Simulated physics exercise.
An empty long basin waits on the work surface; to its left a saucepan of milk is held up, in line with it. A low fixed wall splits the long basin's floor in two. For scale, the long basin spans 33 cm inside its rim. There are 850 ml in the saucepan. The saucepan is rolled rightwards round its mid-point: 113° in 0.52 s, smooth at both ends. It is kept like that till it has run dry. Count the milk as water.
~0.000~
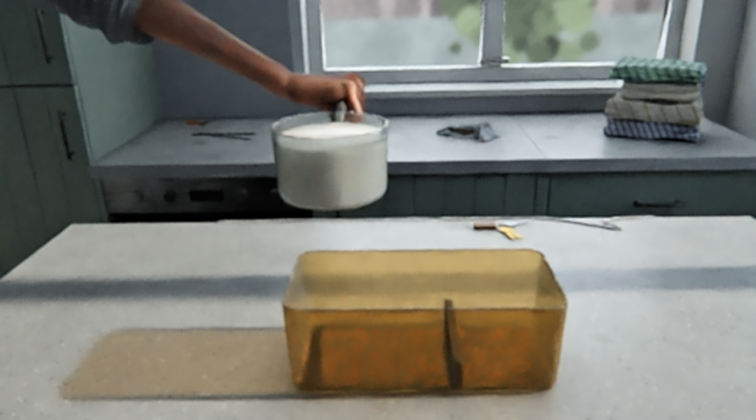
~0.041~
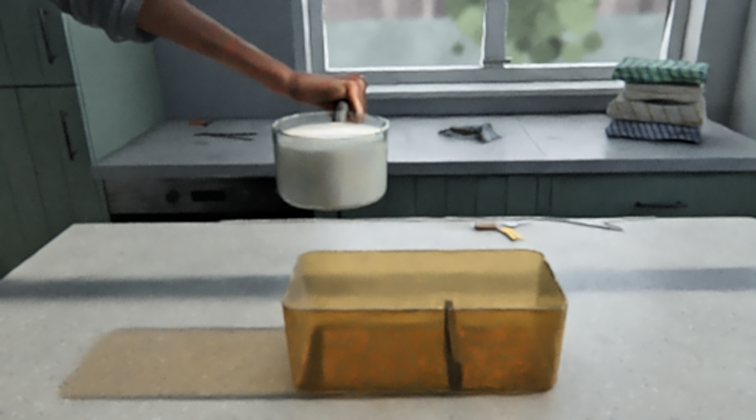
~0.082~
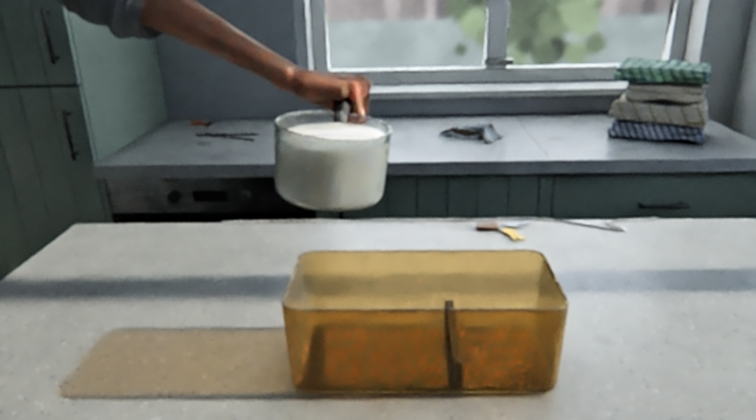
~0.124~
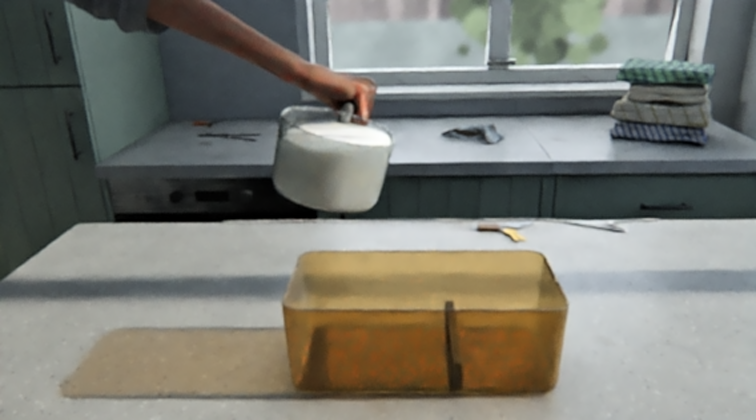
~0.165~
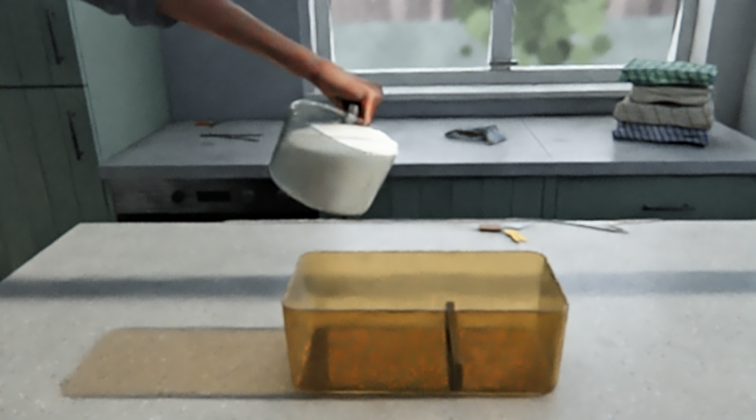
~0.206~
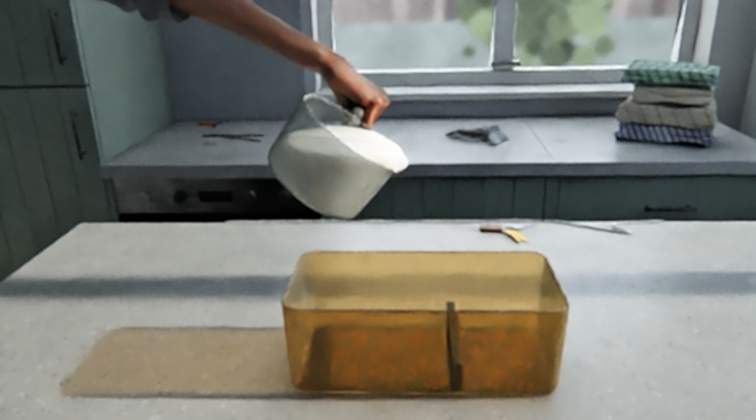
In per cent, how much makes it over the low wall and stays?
The far part has some 24 per cent.
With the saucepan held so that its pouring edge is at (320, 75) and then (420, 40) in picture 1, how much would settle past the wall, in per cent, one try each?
First 15, then 60 per cent.
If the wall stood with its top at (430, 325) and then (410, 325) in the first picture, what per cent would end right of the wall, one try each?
First 50, then 80 per cent.
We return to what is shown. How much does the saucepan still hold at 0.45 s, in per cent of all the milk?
Near 26 in a hundred.
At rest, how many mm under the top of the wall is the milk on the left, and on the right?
Left about 20 mm, right about 28 mm.
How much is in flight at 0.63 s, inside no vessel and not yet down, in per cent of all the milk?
Some 8 per cent.
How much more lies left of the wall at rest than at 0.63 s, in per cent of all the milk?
Near 3 in a hundred.
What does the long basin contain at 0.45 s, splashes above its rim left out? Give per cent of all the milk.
Near 28 in a hundred.
Then, 0.45 s in, the tilt is 108° and 25 per cent is still to pour, 18 is left of the wall and 11 right of it.
Then, 0.63 s in, the tilt is 113° and 4 per cent is still to pour, 68 is left of the wall and 20 right of it.
Then, 0.82 s in, the tilt is 113° and 0 per cent is still to pour, 68 is left of the wall and 22 right of it.
Then, 1.02 s in, the tilt is 113° and 0 per cent is still to pour, 71 is left of the wall and 24 right of it.
Finally, 71 per cent lies left of the wall, 24 right of it and 6 outside.
